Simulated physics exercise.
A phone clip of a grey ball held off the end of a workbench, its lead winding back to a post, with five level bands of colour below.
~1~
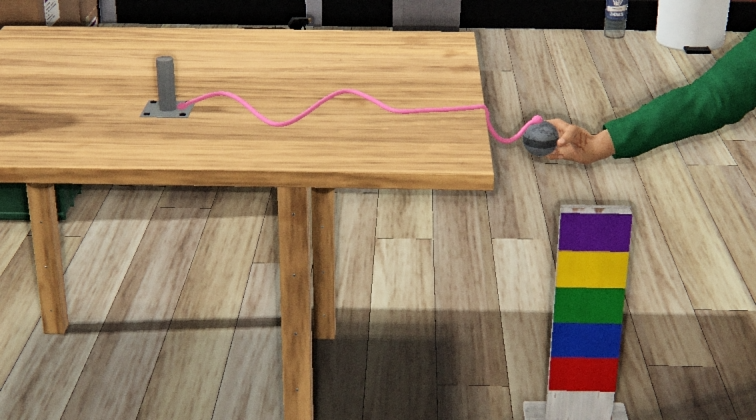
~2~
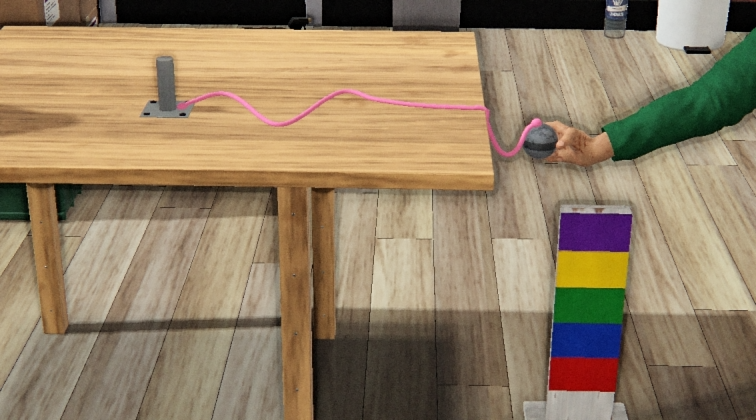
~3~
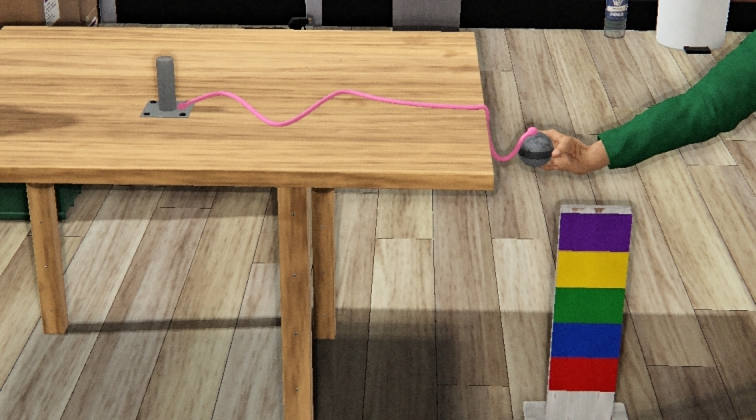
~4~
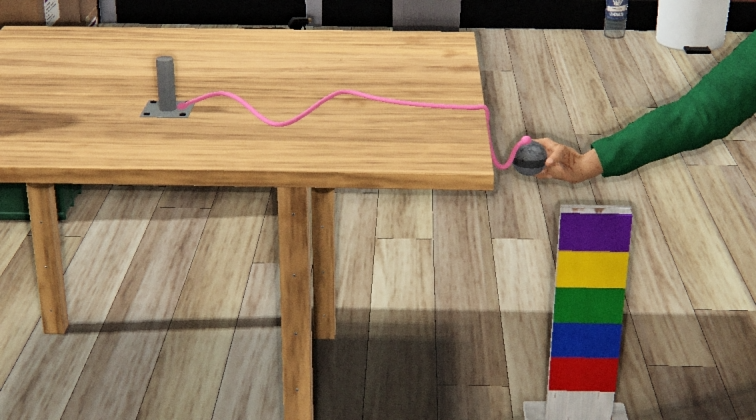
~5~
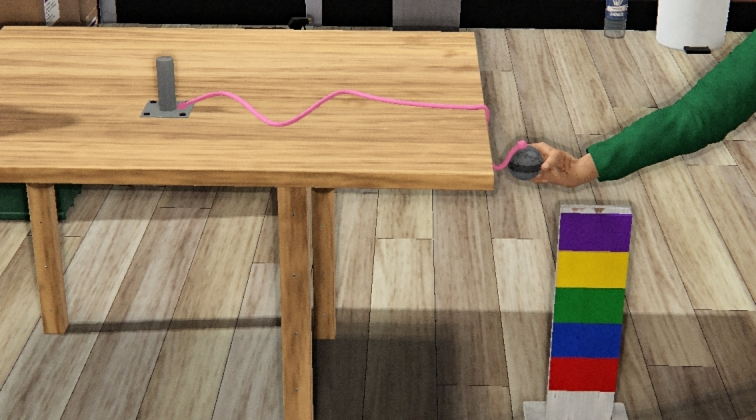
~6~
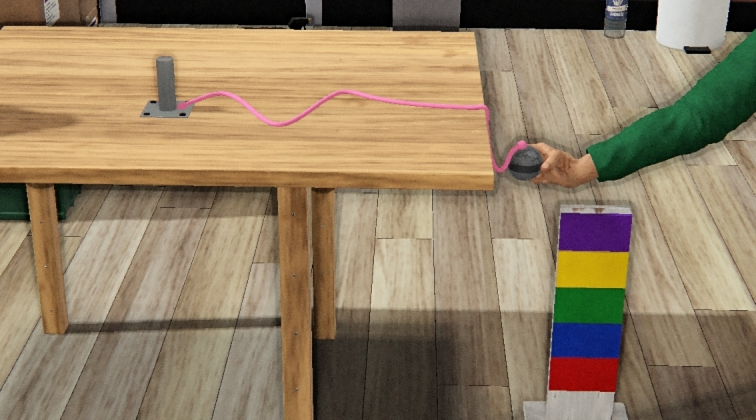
To begin with, a hand in a green sleeve holds a grey ball just off the right end of a wooden table, its pink cord winding back to a post, with a colour-banded board below. The hand shifts the ball slightly left and down, nearer the table edge, while the cord on the tabletop barely changes.
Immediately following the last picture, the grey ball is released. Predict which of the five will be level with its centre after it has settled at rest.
I predict blue.
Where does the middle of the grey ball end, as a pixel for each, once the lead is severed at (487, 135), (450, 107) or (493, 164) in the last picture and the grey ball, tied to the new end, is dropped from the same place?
In order, it comes to rest around (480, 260), (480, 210) and (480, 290).
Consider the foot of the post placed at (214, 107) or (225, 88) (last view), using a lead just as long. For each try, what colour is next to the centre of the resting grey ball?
Result 1: Red. Result 2: Red.
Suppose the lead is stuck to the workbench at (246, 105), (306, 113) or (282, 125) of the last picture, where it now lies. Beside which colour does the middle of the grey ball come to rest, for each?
First try green, second yellow, third yellow.
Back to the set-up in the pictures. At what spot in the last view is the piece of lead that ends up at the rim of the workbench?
Location: About (359, 94).
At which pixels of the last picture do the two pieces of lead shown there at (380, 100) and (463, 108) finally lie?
The first settles around (484, 138), the second around (476, 215).
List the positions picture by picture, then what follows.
In the first picture, grey ball (541, 138); purple (595, 234); yellow (592, 271); green (589, 306); blue (586, 341); red (584, 375).
In the second picture, grey ball (540, 141); lead through (216, 94) (265, 120) (319, 103) (388, 102) (485, 113).
In the third picture, grey ball (535, 150).
In the fourth picture, grey ball (530, 158); lead through (216, 94) (265, 120) (319, 103) (392, 102) (486, 116).
In the fifth picture, grey ball (525, 163).
In the sixth picture, grey ball (525, 163); lead through (216, 94) (265, 120) (319, 103) (392, 102) (486, 116).
Soon after, ball near (462, 337); level with blue.
Then, ball near (487, 339); level with blue.
At rest, ball near (472, 345); level with blue. The lead holds its middle at blue.
